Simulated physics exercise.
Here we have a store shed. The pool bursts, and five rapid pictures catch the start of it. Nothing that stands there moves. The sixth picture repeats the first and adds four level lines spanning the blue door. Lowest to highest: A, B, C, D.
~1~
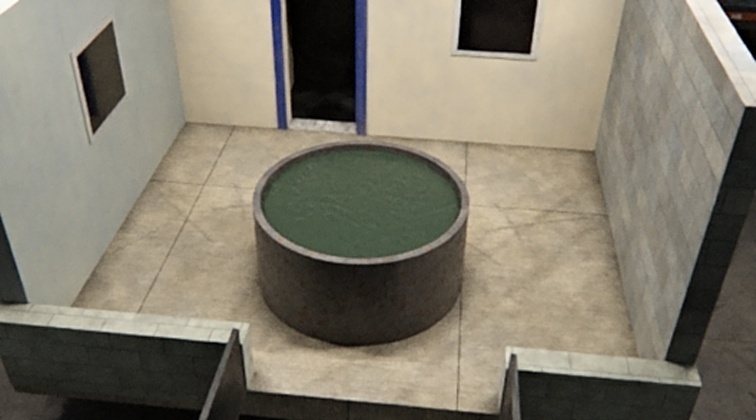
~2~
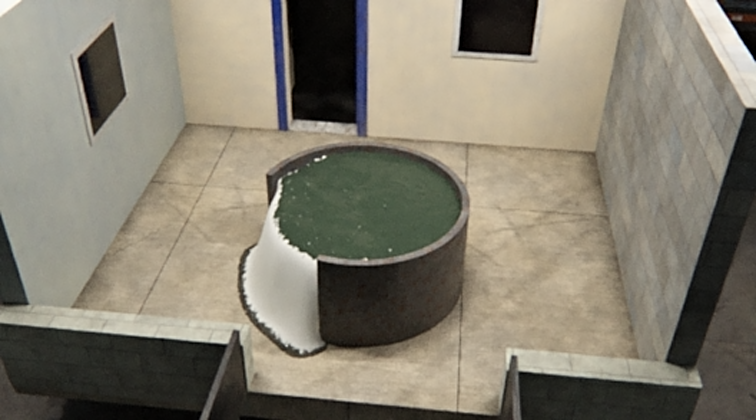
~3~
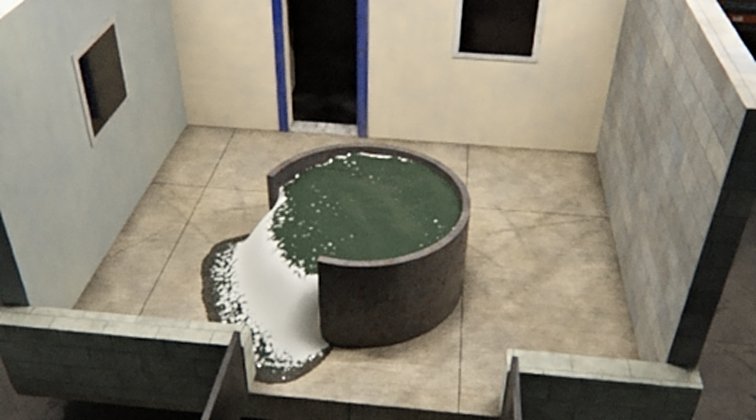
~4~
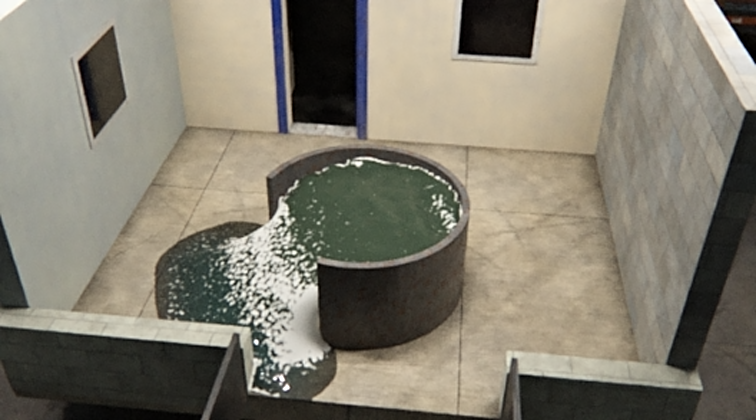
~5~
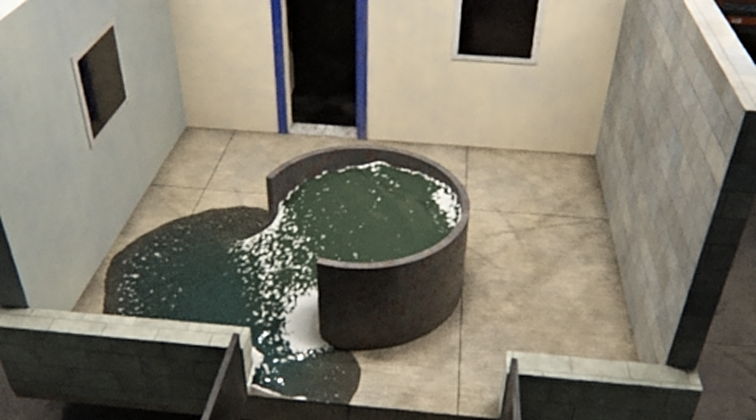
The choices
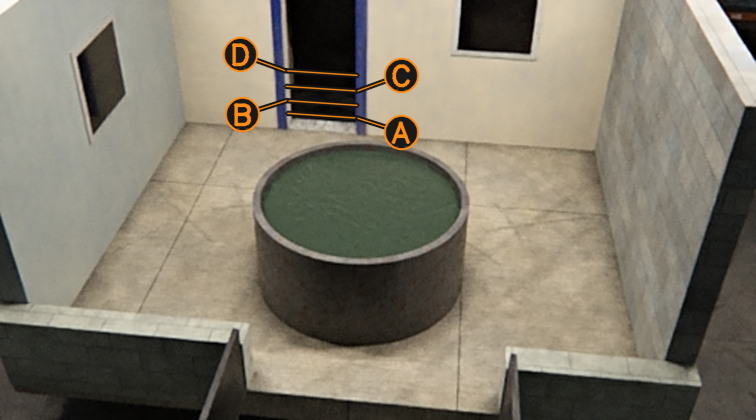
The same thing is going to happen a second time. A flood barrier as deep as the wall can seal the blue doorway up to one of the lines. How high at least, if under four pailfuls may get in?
The answer is height A.
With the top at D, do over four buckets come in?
No, not at all.
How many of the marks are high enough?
All four.
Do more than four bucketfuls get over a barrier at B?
No, not at all.
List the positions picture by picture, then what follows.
The first frame shows water in the pool at rest, its middle at (361, 202); foot of the blue doorway at (322, 131); open gate at (376, 330).
The second frame shows front seen at (258, 248), 2 % of the ground wet.
The third frame shows front seen at (243, 239), 6 % of the ground wet.
The fourth frame shows front seen at (191, 240), 12 % of the ground wet.
The fifth frame shows front seen at (125, 254), 20 % of the ground wet.
On the marked copy, A at (322, 115); B at (321, 102); C at (321, 88); D at (321, 73); from the bottom up A, B, C, D.
If A is chosen, a splash gets over, under a bucket.
If B is chosen, nothing gets over.
If C is chosen, nothing gets over.
If D is chosen, nothing gets over.
